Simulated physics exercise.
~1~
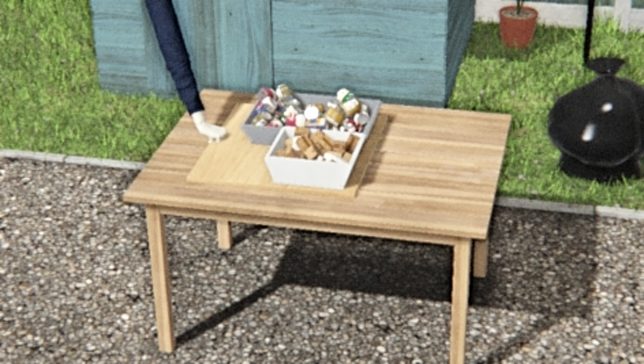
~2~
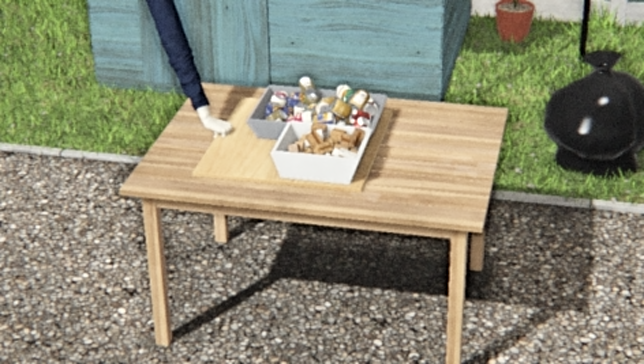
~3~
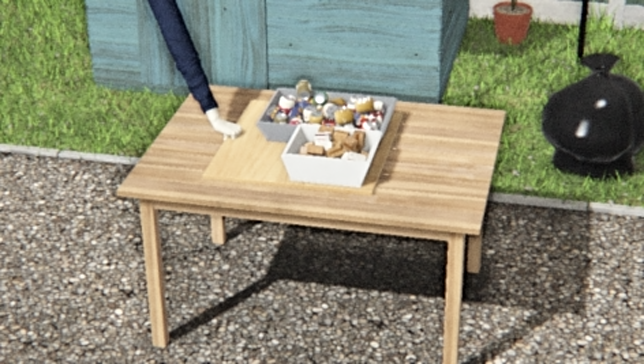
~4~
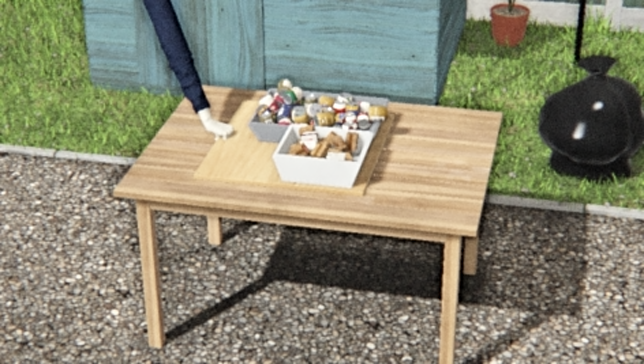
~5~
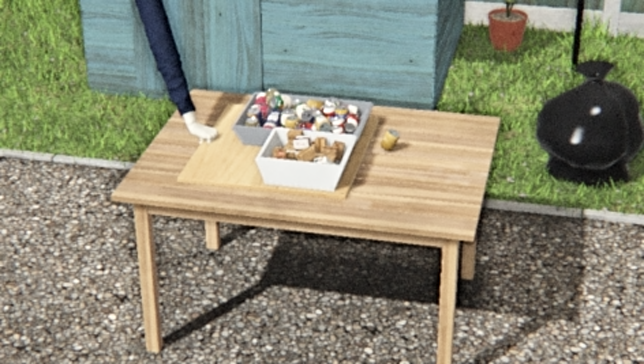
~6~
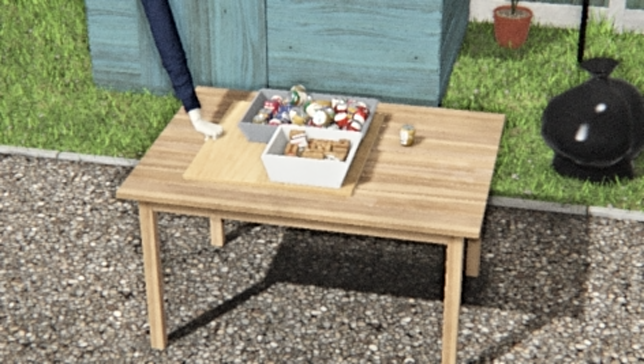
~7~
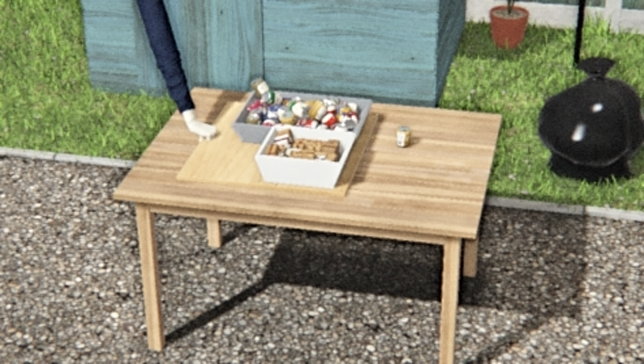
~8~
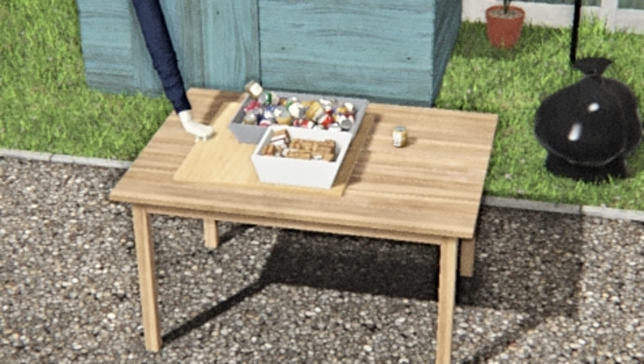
In a garden, on a wooden table beside a blue-green shed, a gloved hand rests at the left end of a thin board carrying a grey crate of mini cans and a white crate of little parcels. The board slides right with both crates, and the heaped contents shift about. It then moves back to the left, and one can leaves the grey crate, landing on the tabletop to the right. The can tips upright while the cans and parcels still jostle. At the end the lone can stands on the table, and the white crate still holds its parcels.
